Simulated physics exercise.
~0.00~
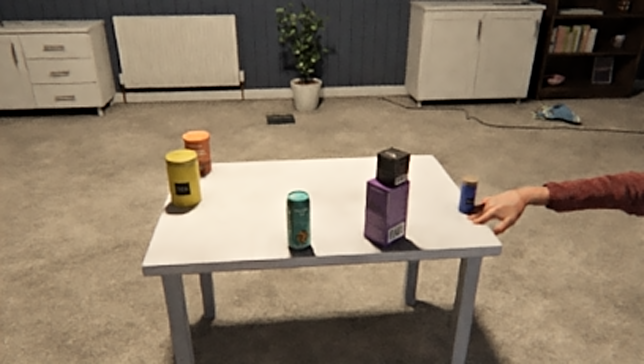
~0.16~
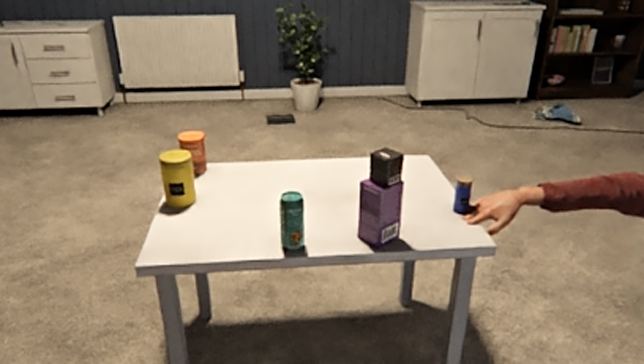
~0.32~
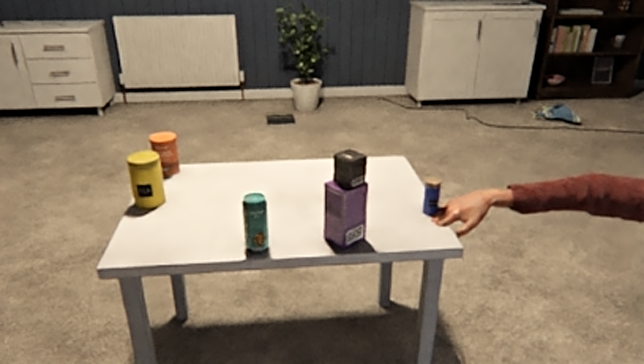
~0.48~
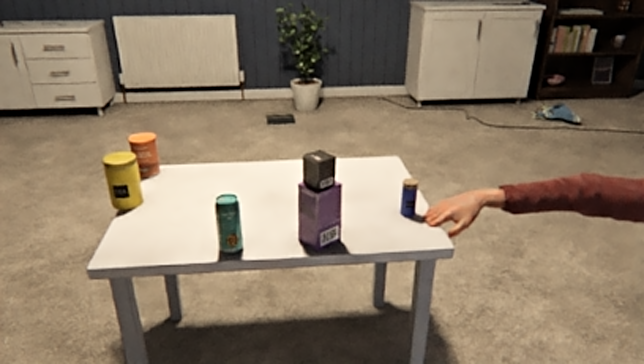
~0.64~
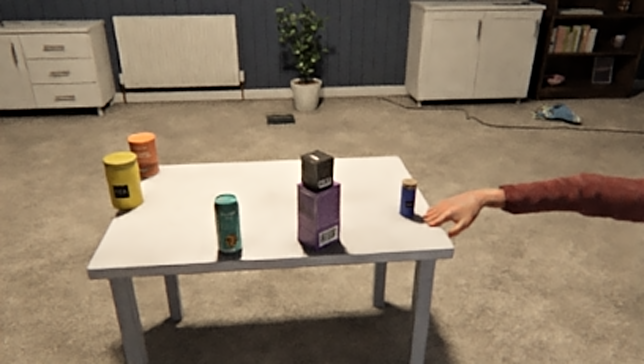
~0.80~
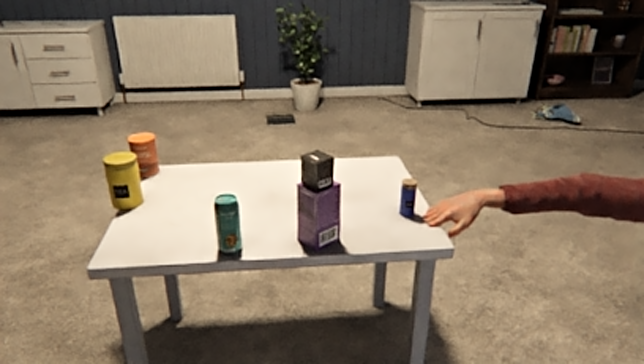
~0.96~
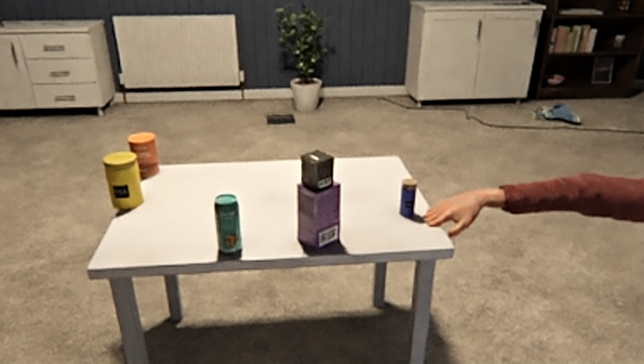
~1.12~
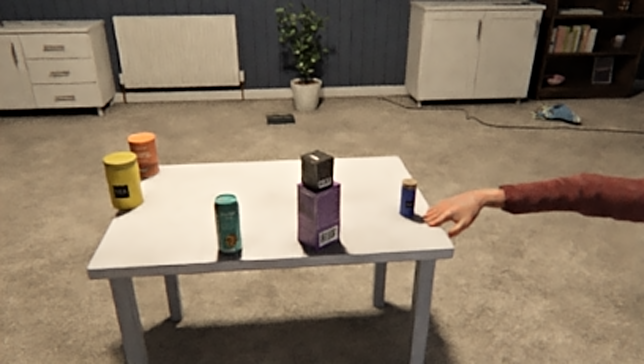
In this clip, a hand at the right edge of a white side table moves left as the table slides left, carrying a yellow jar, orange tin, turquoise can, blue shaker and purple carton topped by a black packet, then everything stops, still upright.
